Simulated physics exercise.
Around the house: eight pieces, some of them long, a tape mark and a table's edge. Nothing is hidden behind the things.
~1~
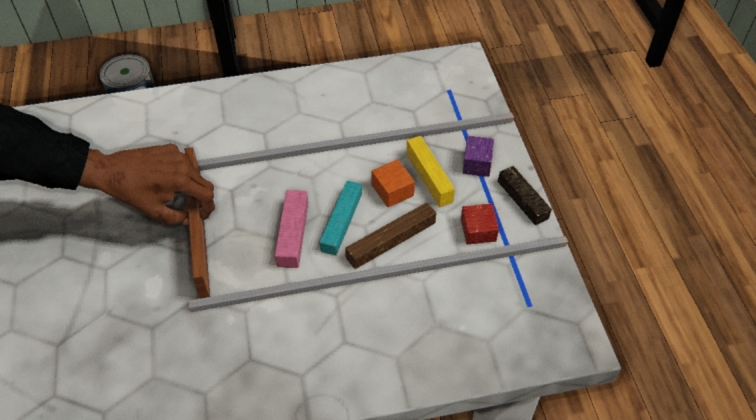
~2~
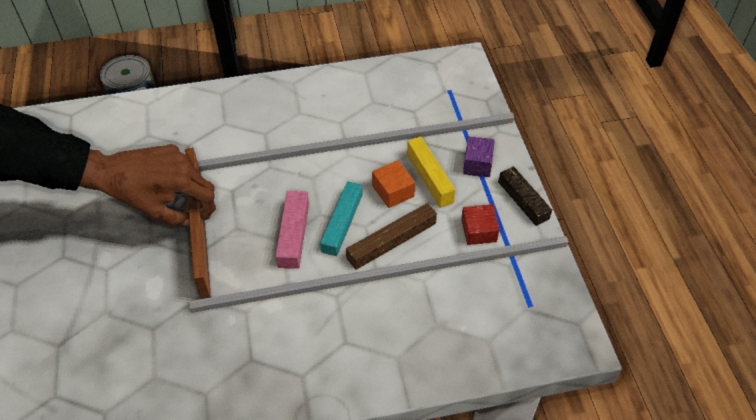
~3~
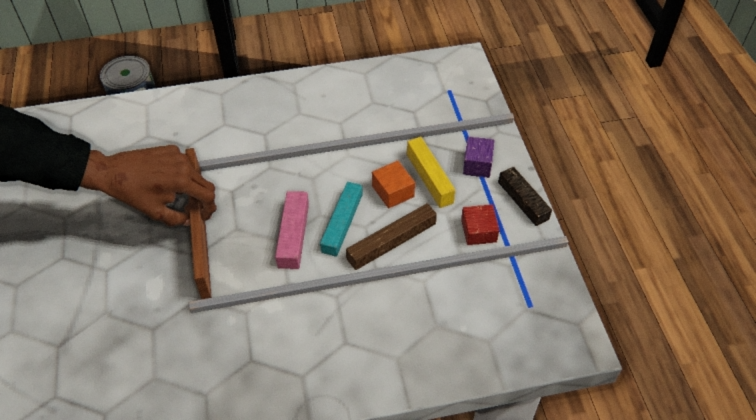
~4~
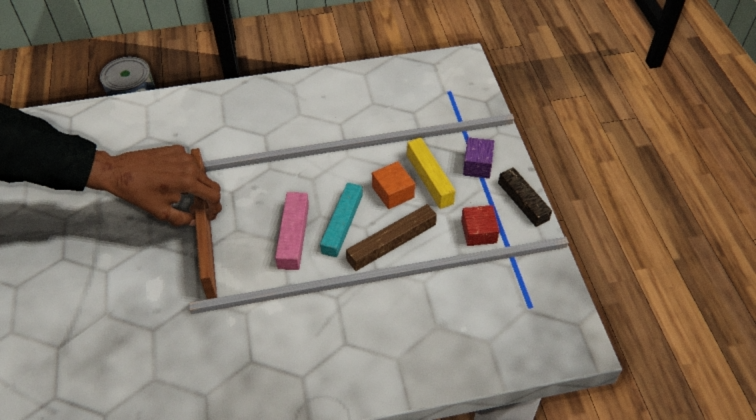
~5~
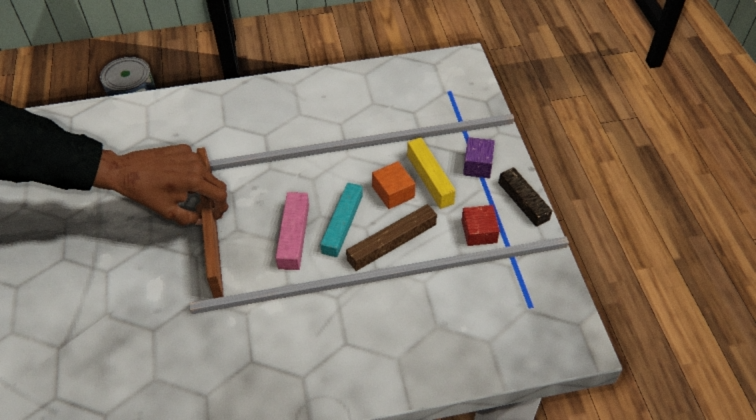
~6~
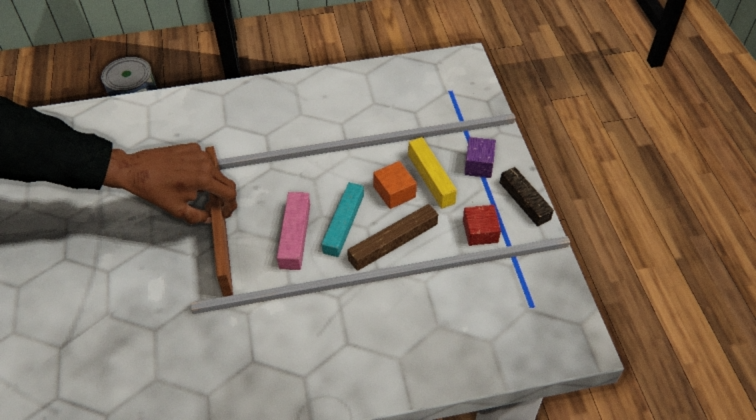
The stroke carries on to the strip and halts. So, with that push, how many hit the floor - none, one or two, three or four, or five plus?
The push clears off a handful of three or four.
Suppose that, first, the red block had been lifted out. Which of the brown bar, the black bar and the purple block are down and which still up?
Note: Brown bar is on by the end; black bar is off by the end; purple block is off by the end.
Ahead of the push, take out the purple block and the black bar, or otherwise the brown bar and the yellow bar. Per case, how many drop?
Result, first then second: 2, 2.
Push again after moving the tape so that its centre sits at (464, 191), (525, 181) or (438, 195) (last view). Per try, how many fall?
2, 7, 0.
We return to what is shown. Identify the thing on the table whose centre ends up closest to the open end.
The one out in front is the orange block.
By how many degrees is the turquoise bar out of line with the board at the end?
The angle is about 0 degrees.
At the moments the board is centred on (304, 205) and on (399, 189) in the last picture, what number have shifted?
At the first point the count is 2, at the second it's 7.
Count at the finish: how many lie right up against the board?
Result: 2 in all.
Early on, none off yet; black bar at rest near (526, 196); purple block at rest near (480, 157); red block at rest near (482, 225).
A while later, none off yet; black bar at rest near (526, 196); purple block at rest near (480, 157); red block travelled a little near (494, 225).
Further along, none off yet; black bar travelled a little near (550, 191); purple block travelled well along near (532, 146); red block travelled well along near (538, 221).
Finally, the number that fall off is three or four; lost, yellow bar, red block, purple block and black bar.
